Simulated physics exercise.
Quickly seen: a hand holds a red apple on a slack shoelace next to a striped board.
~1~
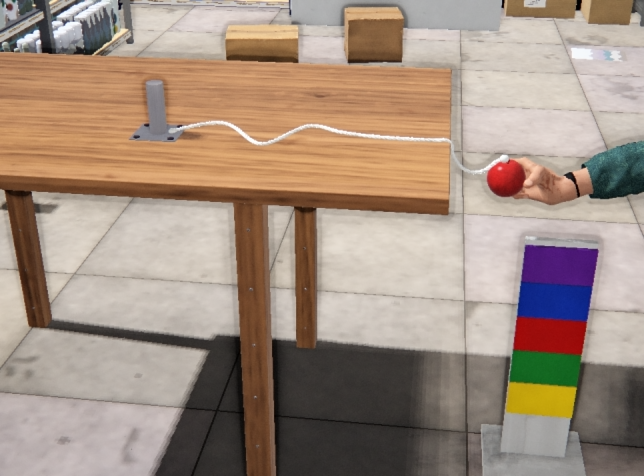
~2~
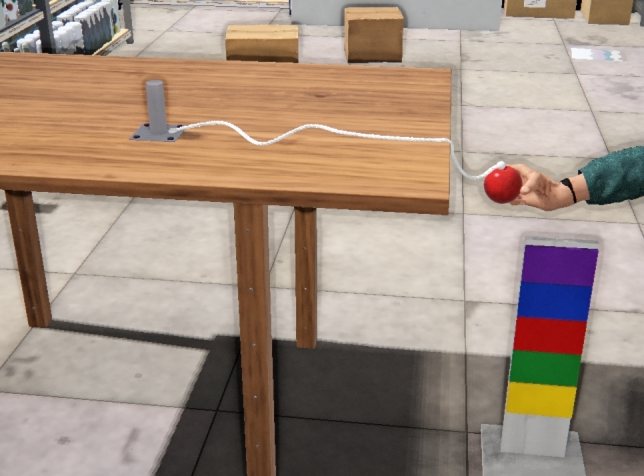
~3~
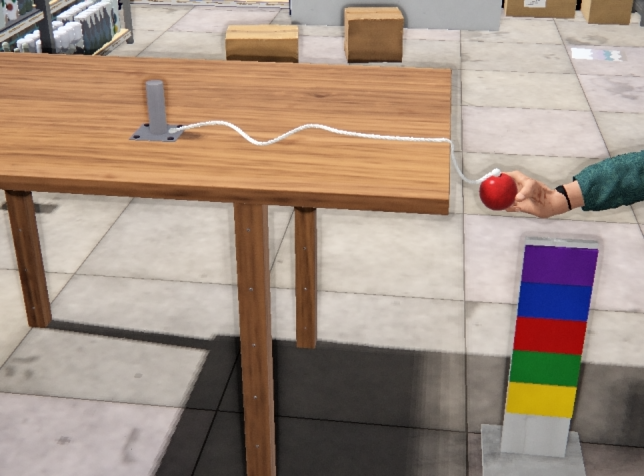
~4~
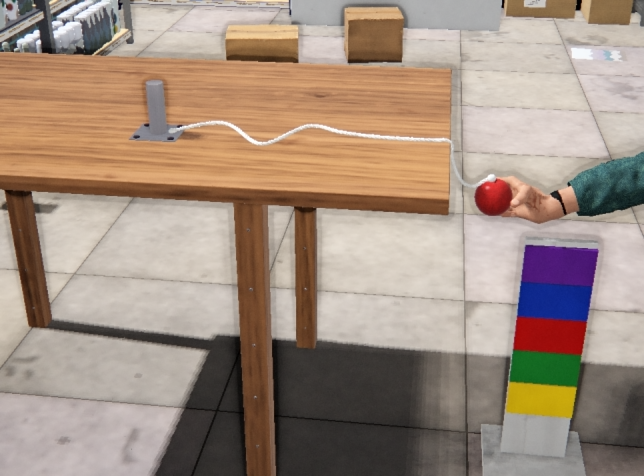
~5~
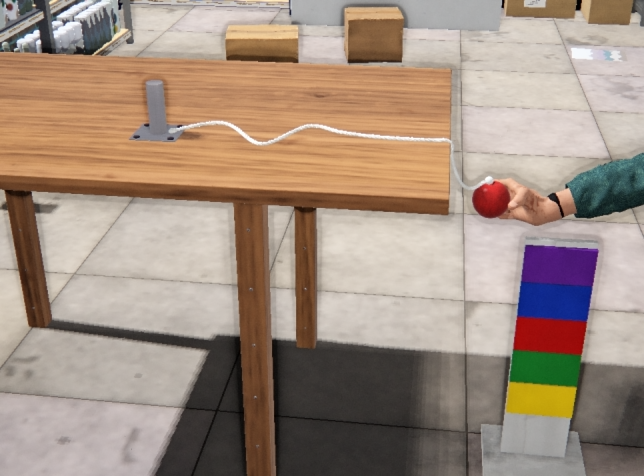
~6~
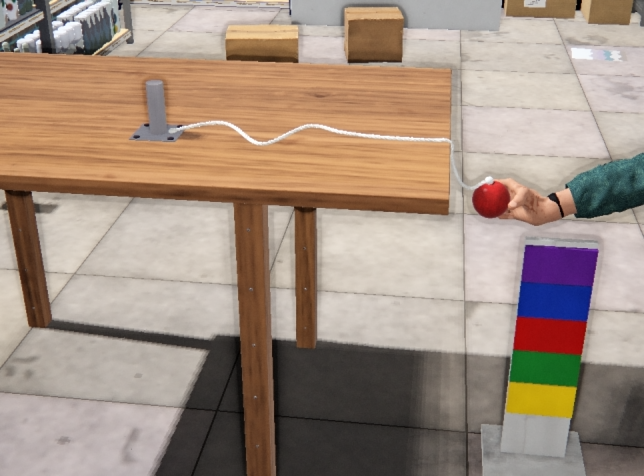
In a workshop-like room, a hand held a small red ball tied to a white cord from a post on a wooden table, and moved it slightly down and left beside a striped color board.
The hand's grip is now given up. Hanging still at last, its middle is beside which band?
Its middle is beside blue.
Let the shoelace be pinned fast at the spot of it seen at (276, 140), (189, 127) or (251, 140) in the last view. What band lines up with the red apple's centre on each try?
It would be purple; blue; purple.
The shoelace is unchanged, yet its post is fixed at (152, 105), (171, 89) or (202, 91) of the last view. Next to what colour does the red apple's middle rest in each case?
For the first it is purple, for the second purple, for the third blue.
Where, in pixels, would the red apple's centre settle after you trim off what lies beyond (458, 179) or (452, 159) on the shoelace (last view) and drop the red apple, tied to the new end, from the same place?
Roughly (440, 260), then roughly (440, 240).
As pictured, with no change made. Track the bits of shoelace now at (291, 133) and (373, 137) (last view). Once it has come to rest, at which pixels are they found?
(346, 135), then (445, 137).
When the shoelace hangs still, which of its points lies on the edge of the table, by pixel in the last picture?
That spot is roughly at (379, 137).
Soon after, apple near (461, 277); level with purple.
After that, apple near (415, 288); level with blue.
In the end, apple near (443, 292); level with blue. The shoelace holds its middle at blue.
